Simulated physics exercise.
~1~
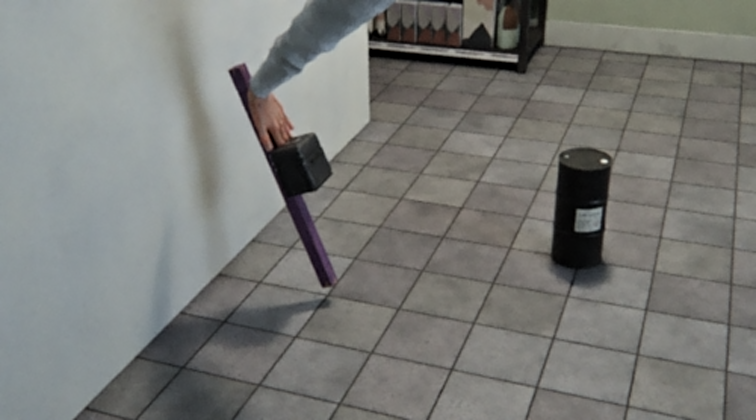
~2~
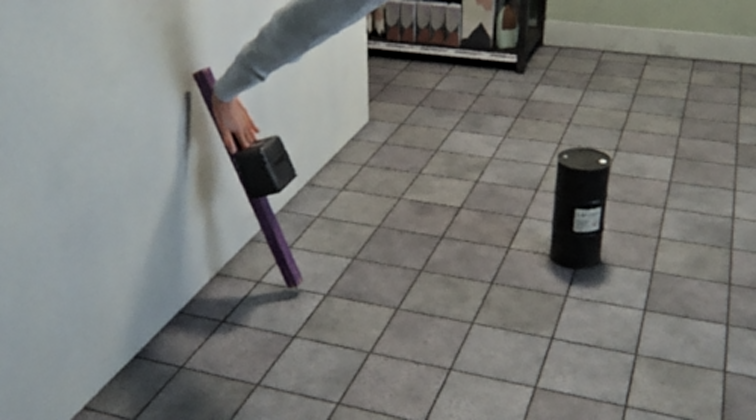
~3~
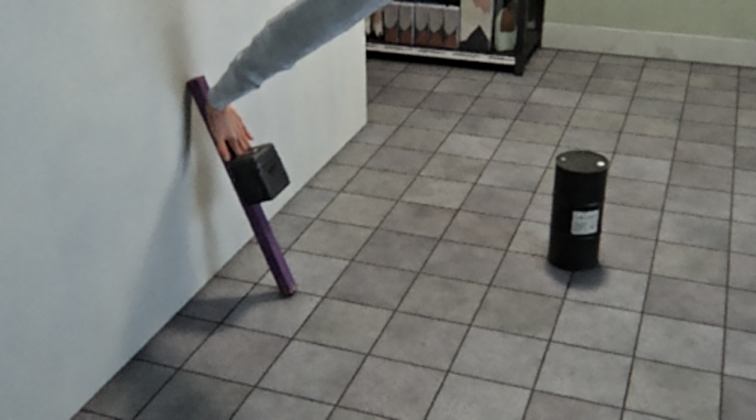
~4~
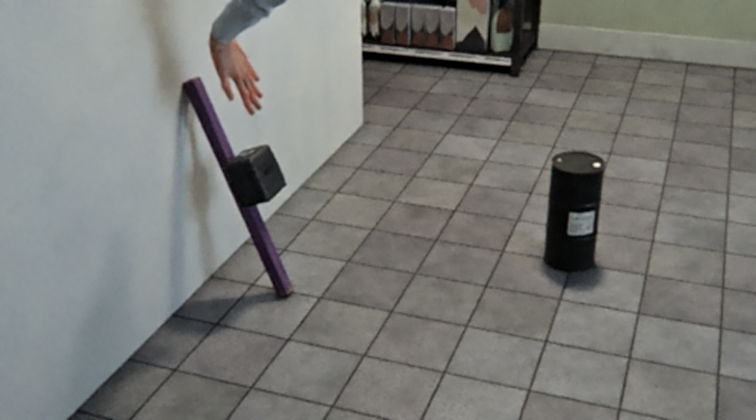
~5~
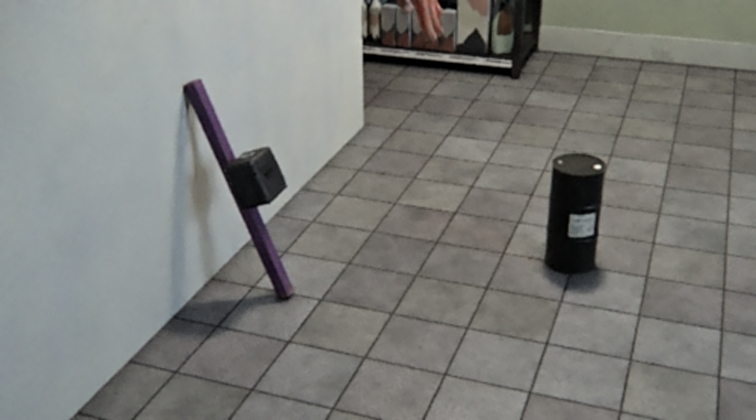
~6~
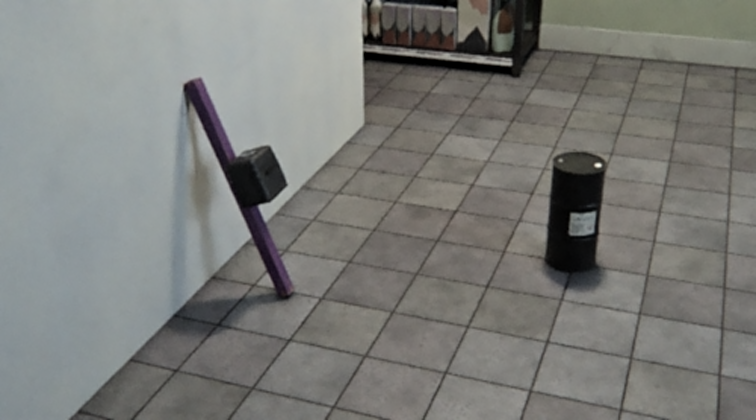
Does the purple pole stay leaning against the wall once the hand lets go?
Yes, the purple pole stays leaning against the wall after the hand lets go and draws away.
